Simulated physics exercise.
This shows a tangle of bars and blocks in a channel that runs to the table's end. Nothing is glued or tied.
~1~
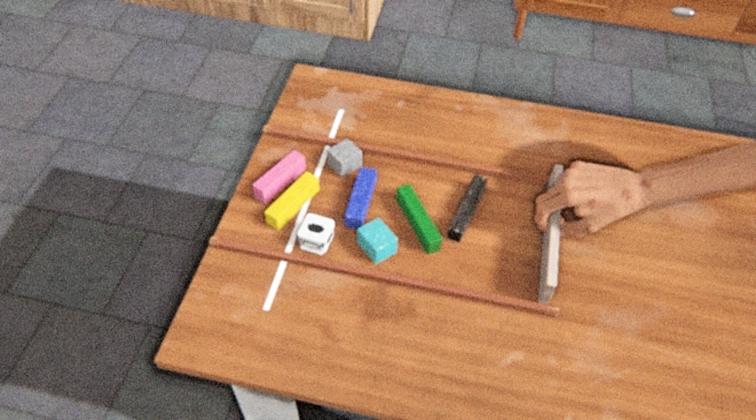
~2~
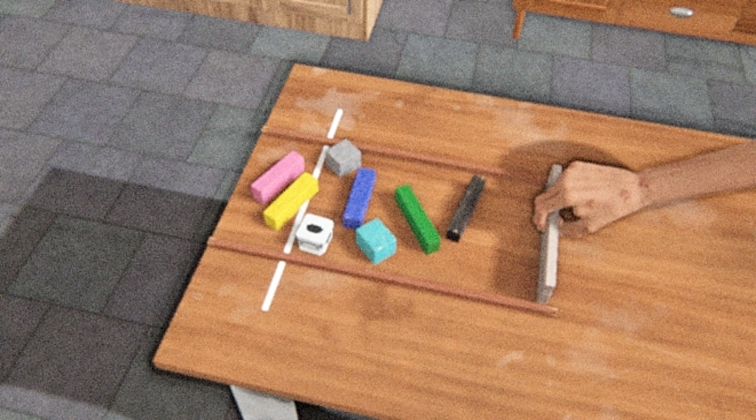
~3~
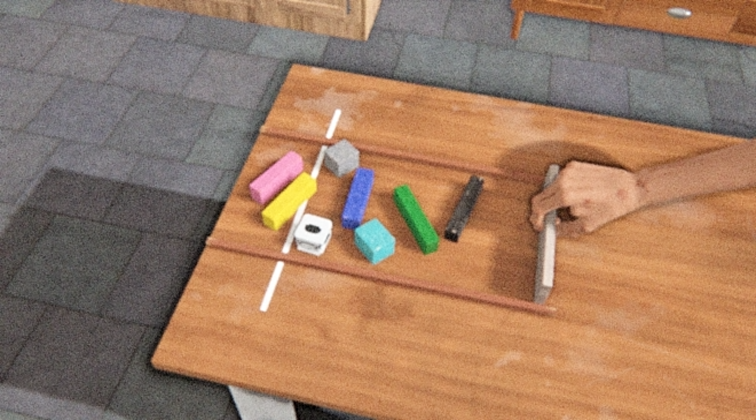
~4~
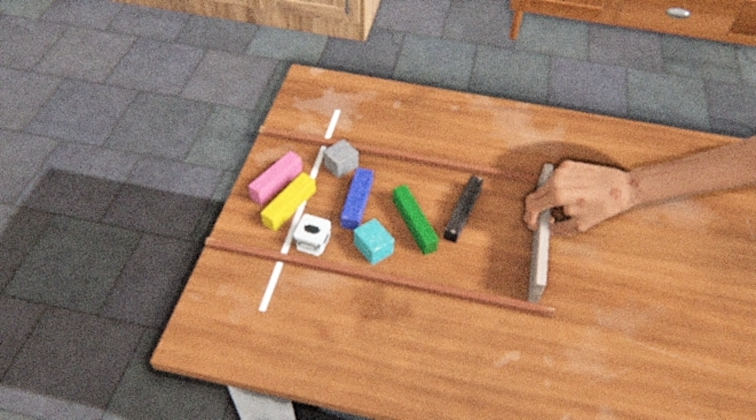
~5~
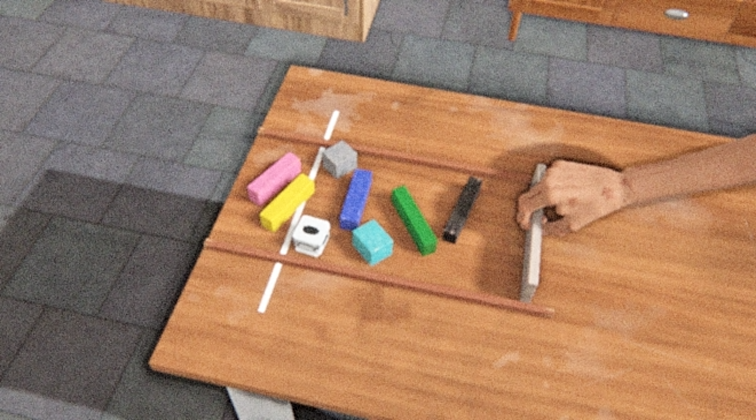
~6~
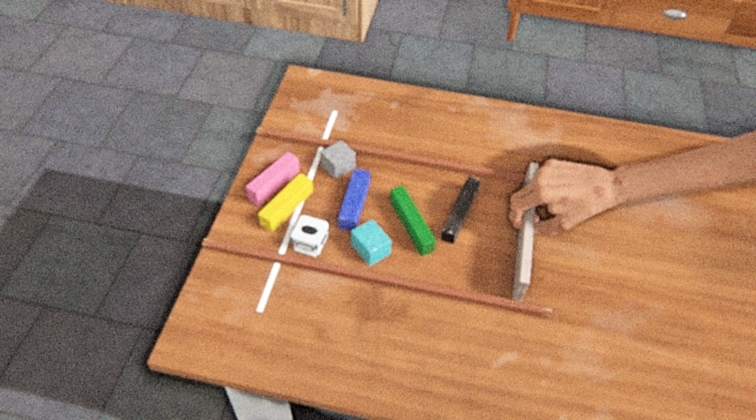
A hand slid an upright board slowly to the left across a wooden table, toward a loose scatter of colored bars and blocks between two thin rails, while the pieces stayed put.
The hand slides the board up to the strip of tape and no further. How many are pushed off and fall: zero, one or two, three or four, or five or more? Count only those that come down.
The number that fall off is zero.
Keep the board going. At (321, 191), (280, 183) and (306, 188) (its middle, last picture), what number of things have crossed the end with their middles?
The counts: 0, 3 and 0.
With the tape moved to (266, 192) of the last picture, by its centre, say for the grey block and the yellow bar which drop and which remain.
The grey block stays on; the yellow bar drops off.
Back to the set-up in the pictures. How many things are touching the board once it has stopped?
1 of them.
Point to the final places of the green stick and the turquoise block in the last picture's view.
Near (275, 205) and (247, 222).
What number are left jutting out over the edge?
The number is 3.
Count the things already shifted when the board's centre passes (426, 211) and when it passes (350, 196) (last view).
2 and 7.
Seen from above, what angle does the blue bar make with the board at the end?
About 0°.
Soon after, none off yet; pink bar at rest near (274, 179); yellow bar at rest near (287, 202); white case at rest near (310, 236).
Then, none off yet; pink bar at rest near (274, 179); yellow bar at rest near (286, 202); white case moved about its own width near (287, 231).
At rest, the number that fall off is zero.
